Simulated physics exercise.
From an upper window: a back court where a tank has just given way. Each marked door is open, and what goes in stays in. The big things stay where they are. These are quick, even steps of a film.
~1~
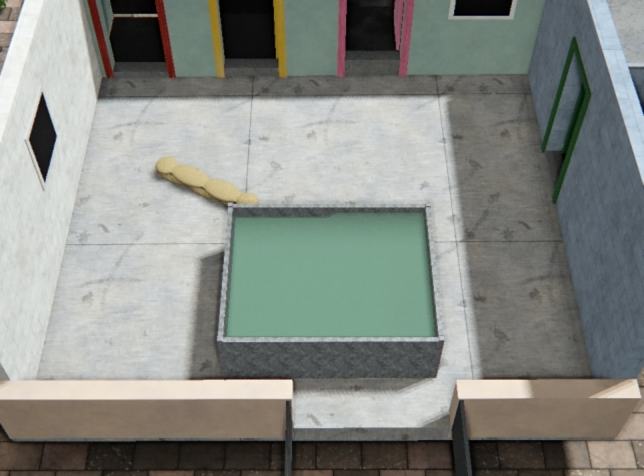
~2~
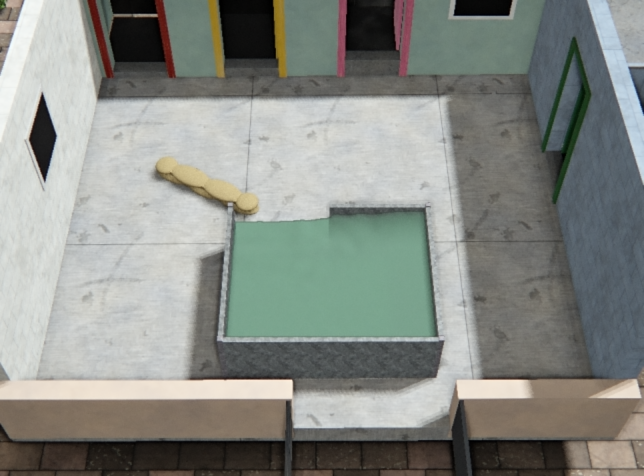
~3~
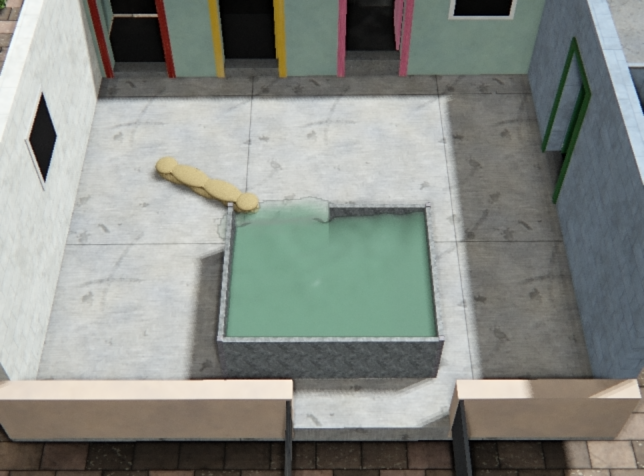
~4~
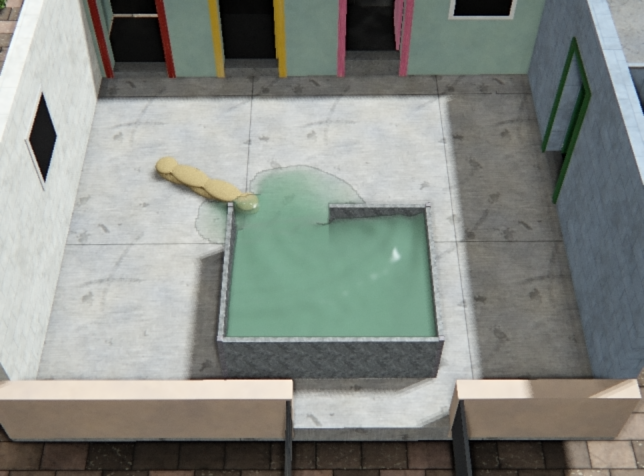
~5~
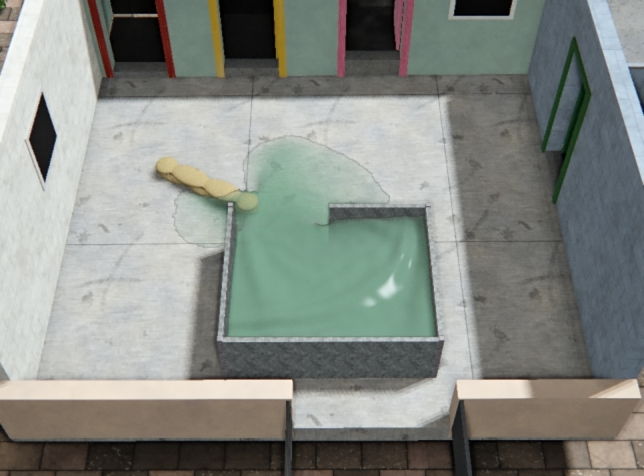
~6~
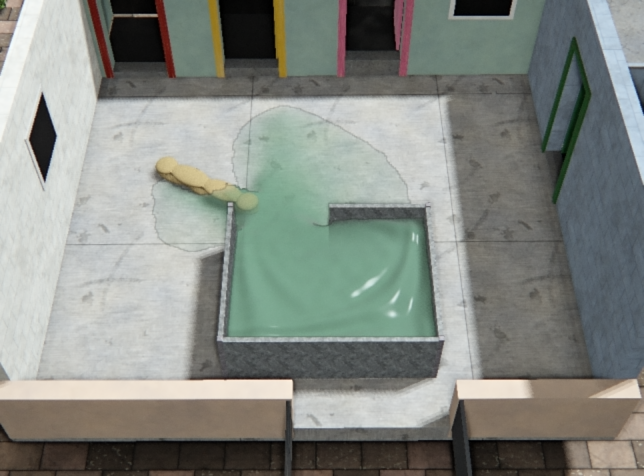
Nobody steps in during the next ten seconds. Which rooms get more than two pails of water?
One by one: The yellow door takes more than that; the pink door stays under that; the red door takes more than that; the green door takes more than that.
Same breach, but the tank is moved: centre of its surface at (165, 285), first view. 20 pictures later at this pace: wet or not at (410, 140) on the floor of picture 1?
Verdict: Not flooded.
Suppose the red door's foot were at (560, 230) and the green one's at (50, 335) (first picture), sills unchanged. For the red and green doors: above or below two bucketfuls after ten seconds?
My reading: Red takes less; green lets more in.
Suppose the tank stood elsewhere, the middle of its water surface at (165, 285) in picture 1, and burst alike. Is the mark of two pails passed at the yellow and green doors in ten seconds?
Then: The yellow one lets less in; the green one is over.
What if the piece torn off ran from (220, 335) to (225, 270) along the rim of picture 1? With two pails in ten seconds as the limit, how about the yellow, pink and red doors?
One by one: Yellow keeps below it, pink lets less in, red floods.
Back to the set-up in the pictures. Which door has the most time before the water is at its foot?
The green-painted one.
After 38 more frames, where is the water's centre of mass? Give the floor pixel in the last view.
I would point to (296, 207).
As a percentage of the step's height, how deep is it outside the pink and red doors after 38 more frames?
Near 40 and 120 in a hundred.
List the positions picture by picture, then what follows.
Still water in the open tank at (330, 272), in the first frame.
Water pours out on the open tank's far side and has run to a hidden place, in the second frame.
Water pours out on the open tank's far side and has run to a hidden place, in the third frame.
The front is at (302, 169), out from the gap on the open tank's far side, in the fourth frame.
The front is at (299, 141), out from the gap on the open tank's far side, in the fifth frame.
The front is at (277, 111), out from the gap on the open tank's far side, in the sixth frame.
A moment on, water covers 35 % of the floor; the yellow door under two buckets in, the pink door wet at the sill, nothing in, the red door not reached, the green door not reached.
Next, water covers 45 % of the floor; the yellow door over two buckets in, the pink door wet at the sill, nothing in, the red door wet at the sill, nothing in, the green door not reached.
Then, water covers 60 % of the floor; the yellow door far over two buckets in, the pink door wet at the sill, nothing in, the red door over two buckets in, the green door wet at the sill, nothing in.
Later, water covers 90 % of the floor; the yellow door far over two buckets in, the pink door wet at the sill, nothing in, the red door far over two buckets in, the green door under two buckets in.
In the end, water covers 95 % of the floor; the yellow door far over two buckets in, the pink door wet at the sill, nothing in, the red door far over two buckets in, the green door over two buckets in.
